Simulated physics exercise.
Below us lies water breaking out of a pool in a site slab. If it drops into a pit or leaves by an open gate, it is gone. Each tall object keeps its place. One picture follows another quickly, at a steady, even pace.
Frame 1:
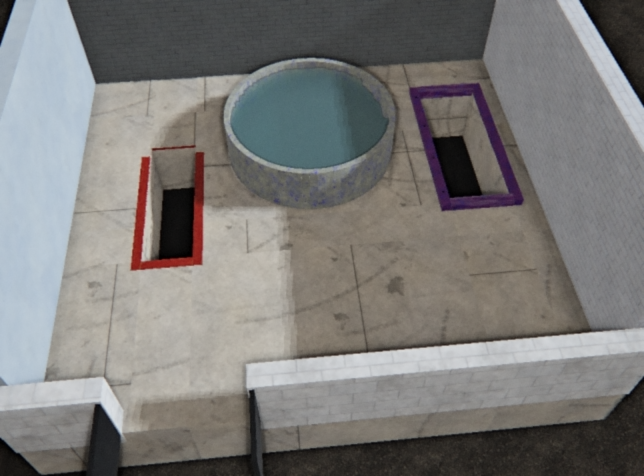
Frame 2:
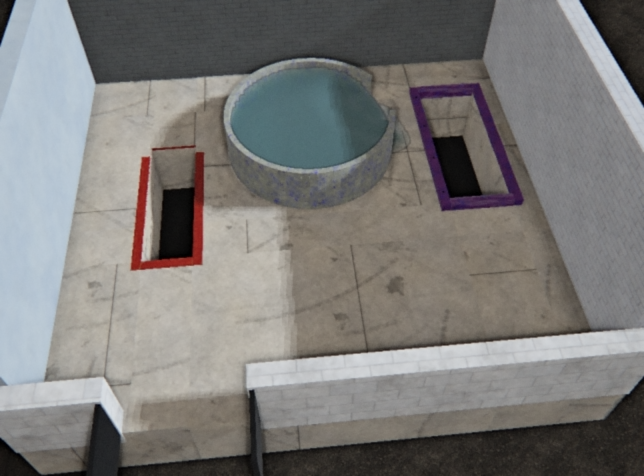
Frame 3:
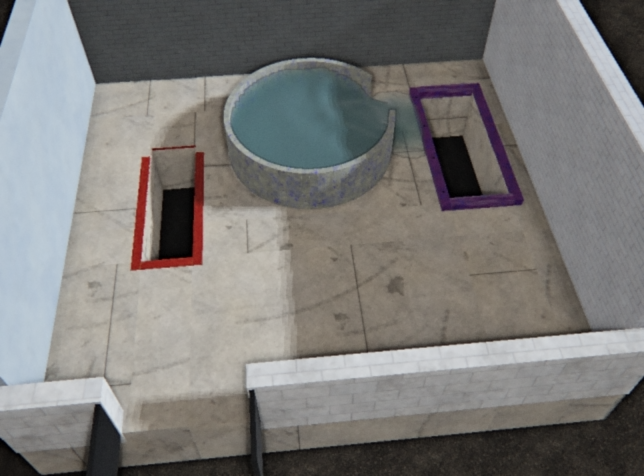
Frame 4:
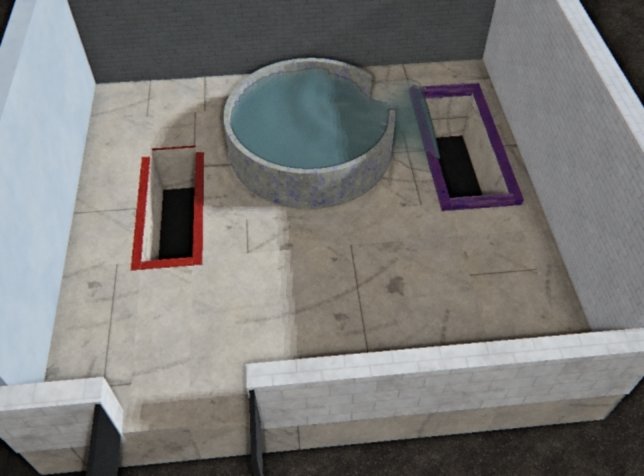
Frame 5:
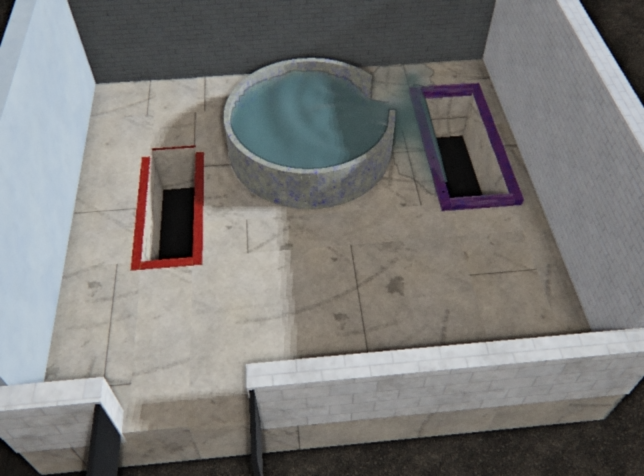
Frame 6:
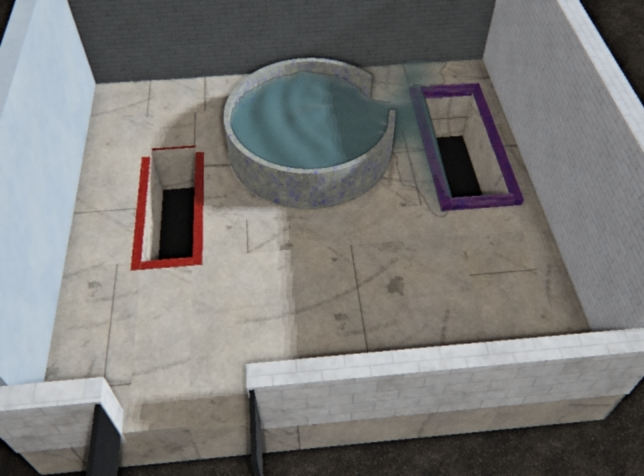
A round stone pool of blue-green water stands toward the back of a pale, cracked slab, seen from above by a still camera. A red-framed rectangular opening lies to its left and a purple-framed one to its right, with grey and whitish walls around them. Water breaks out through a gap in the pool's right side, spreads to the purple frame and along its left edge, while ripples cross the pool.
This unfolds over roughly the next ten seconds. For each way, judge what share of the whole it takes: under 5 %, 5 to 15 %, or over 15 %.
The gate will capture a light share below five per cent; the purple pit will capture a heavy share beyond fifteen per cent; the red pit will capture a light share below five per cent.
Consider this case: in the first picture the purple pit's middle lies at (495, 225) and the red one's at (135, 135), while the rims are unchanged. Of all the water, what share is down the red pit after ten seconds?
The red pit takes 20 per cent.
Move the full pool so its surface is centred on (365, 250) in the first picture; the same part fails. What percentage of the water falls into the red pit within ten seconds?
Red: 6 %.
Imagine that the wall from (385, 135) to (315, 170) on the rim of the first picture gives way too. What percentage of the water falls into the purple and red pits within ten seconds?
Purple takes 6 in a hundred, red takes 10 in a hundred.
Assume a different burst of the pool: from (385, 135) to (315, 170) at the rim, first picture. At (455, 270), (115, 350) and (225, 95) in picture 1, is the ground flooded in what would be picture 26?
First point swamped, second point swamped, third point spared.
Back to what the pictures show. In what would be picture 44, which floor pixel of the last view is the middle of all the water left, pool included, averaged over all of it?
Centre of the water: Near (347, 159).
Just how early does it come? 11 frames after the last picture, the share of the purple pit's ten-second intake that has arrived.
By then roughly 55 percent of the ten-second total is in.
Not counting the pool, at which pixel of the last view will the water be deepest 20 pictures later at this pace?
I'd put it around (411, 119).
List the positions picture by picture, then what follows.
In the first frame, still water in the pool at (310, 116).
In the second frame, the front is at a hidden place, out from the gap at (381, 118).
In the third frame, water pours out at (380, 120) and has run to (410, 99).
In the fourth frame, water pours out at (380, 120) and has run to (410, 83).
In the fifth frame, the front is at (422, 69), out from the gap at (380, 119).
In the sixth frame, the front is at (440, 63), out from the gap at (381, 119).
A moment on, water covers 10 % of the floor; the gate 0 %, the purple pit 12 %, the red pit 0 %.
Next, water covers 15 % of the floor; the gate 0 %, the purple pit 21 %, the red pit 0 %.
Then, water covers 30 % of the floor; the gate 0 %, the purple pit 29 %, the red pit 0 %.
Later, water covers 50 % of the floor; the gate 0 %, the purple pit 36 %, the red pit 0 %.
In the end, water covers 80 % of the floor; the gate 1 %, the purple pit 39 %, the red pit 2 %.
